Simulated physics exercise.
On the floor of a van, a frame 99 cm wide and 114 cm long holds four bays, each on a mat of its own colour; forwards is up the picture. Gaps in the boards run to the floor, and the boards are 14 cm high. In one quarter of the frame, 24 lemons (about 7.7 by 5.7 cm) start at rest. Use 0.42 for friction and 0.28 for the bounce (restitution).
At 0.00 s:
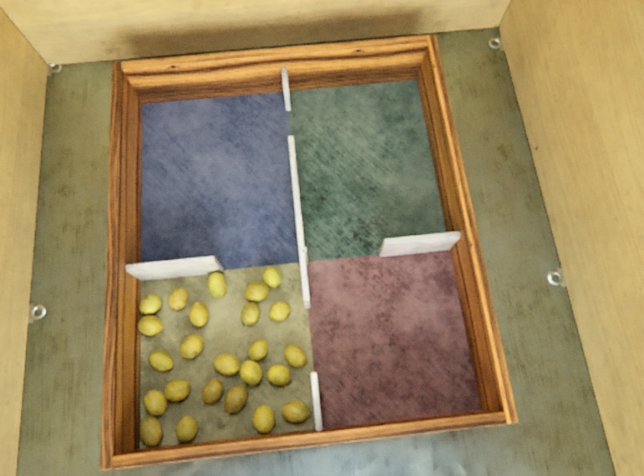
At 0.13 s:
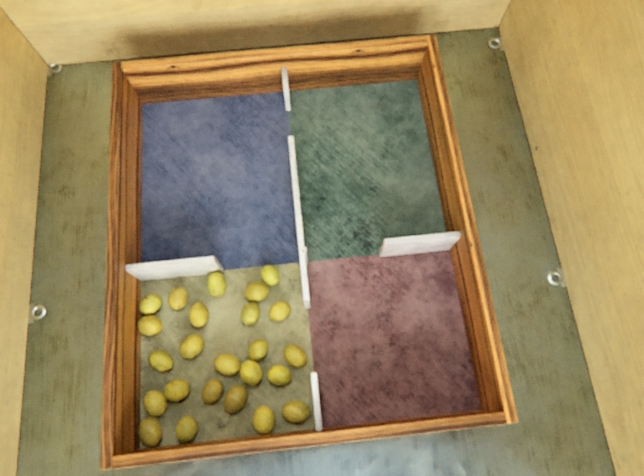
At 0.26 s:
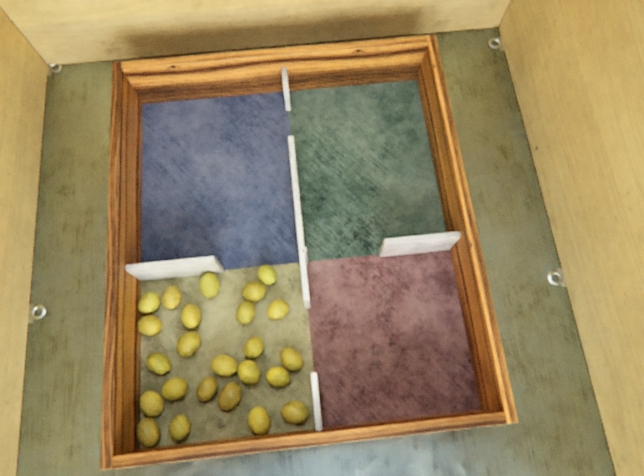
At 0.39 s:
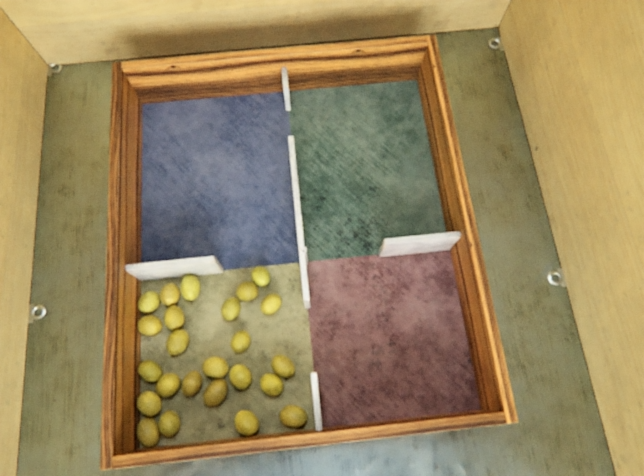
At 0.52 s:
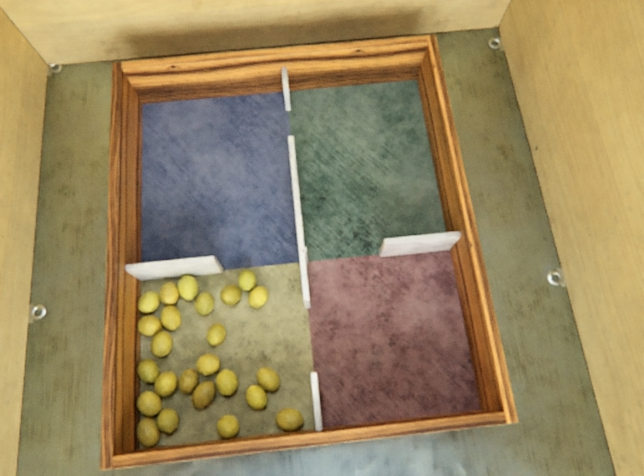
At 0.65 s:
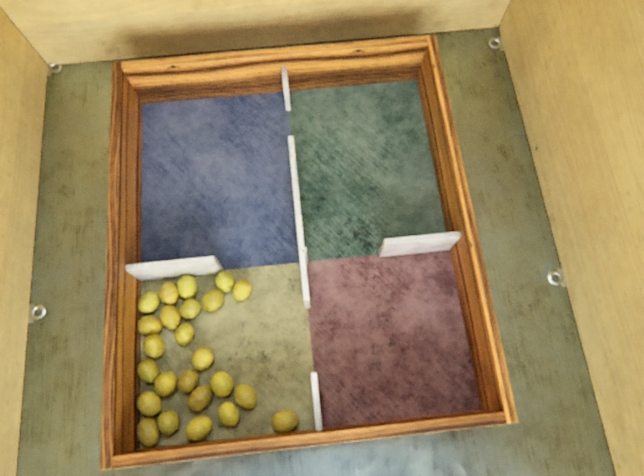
At the start, yellow lemons lie scattered across the yellow mat at the lower left of a four-part wooden frame, while the blue, green and red mats are empty. The lemons barely shift at first, then slide left across their mat, bunching toward the left side and leaving its right side mostly bare.
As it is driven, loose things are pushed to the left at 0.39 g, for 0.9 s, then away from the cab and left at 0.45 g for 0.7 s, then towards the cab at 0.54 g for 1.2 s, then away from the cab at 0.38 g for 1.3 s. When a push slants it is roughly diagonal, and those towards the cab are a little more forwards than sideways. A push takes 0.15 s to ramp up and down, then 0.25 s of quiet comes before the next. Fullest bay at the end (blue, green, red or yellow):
Yellow bay.
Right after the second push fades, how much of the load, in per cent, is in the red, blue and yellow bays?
Result, in percent - red: 0, blue: 0, yellow: 100.
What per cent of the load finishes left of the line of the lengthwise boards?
About 100 per cent.
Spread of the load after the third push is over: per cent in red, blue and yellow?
Per cent by then - red: 0, blue: 20, yellow: 80.
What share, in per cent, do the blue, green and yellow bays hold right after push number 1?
Blue 0, green 0, yellow 100 per cent.
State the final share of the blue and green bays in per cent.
Share of blue: 10 in a hundred; share of green: 0 in a hundred.
After push 1 (1.14 s), 24 in the yellow bay.
After push 2 (2.09 s), 24 in the yellow bay.
After push 3 (3.54 s), 5 in the blue bay, 1 in the green bay and 18 in the yellow bay.
After push 4 (5.09 s), 2 in the blue bay, 1 in the green bay and 21 in the yellow bay.
Final count (at 5.76 s), 2 in the blue bay, 1 in the green bay and 21 in the yellow bay.
